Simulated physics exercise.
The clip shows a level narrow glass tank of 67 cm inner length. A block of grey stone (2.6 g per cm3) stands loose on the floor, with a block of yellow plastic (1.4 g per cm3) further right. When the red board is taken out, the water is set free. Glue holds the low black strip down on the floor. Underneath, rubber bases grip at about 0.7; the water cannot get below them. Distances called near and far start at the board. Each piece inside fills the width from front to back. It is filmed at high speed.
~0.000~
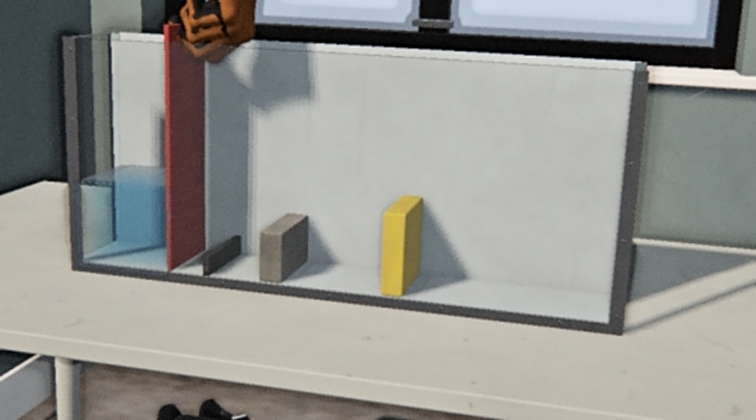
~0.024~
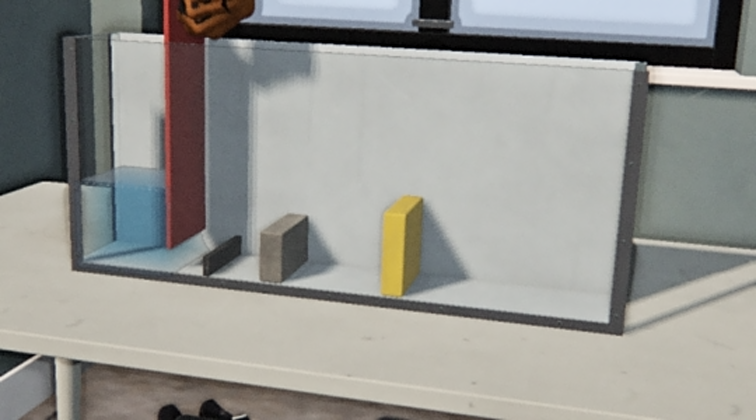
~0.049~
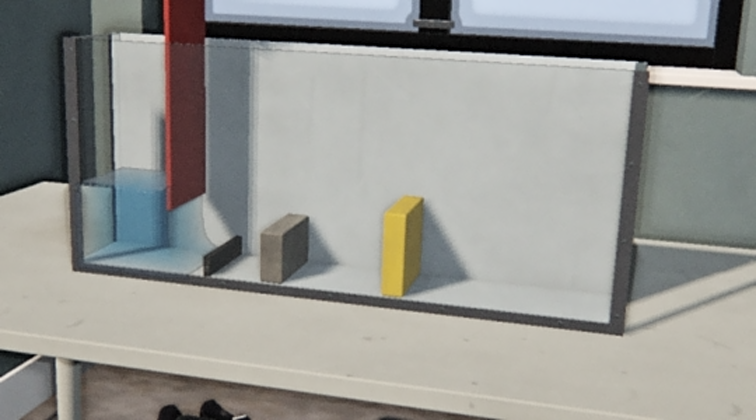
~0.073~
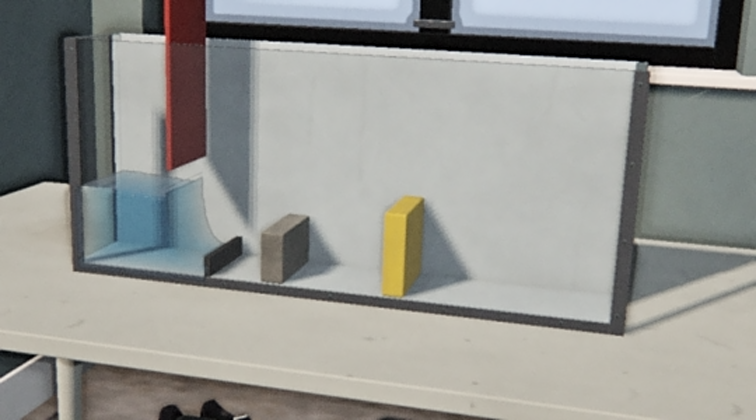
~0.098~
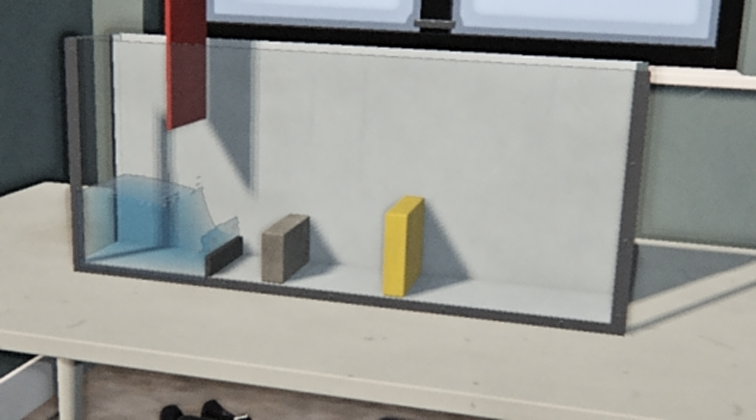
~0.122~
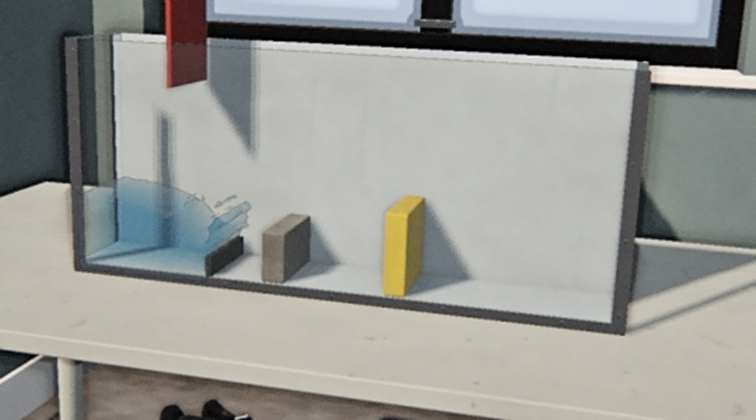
A red board is lifted out of a narrow glass tank by an orange-and-black gripper, and water at the left end spreads right, meets a low dark strip and splashes above it, while the grey and yellow blocks stay still.
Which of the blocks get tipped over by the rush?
In order: The first block will stay vertical. The second will stay vertical.
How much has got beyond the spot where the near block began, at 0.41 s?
Roughly 8 percent of it.
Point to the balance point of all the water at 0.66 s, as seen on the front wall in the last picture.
Around (186, 256).
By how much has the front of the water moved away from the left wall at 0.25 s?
Roughly 34 cm out.
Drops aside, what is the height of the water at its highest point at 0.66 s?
Peak height: Approx. 5.0 cm.
After 0.25 s the front has run 34 cm from the left wall, the near block is upright and the far block is upright.
After 0.41 s the near block is upright and the far block is upright.
After 0.66 s the near block is upright and the far block is upright.
In the end the near block is upright and the far block is upright; 0 per cent of the water is past where the far block first stood.
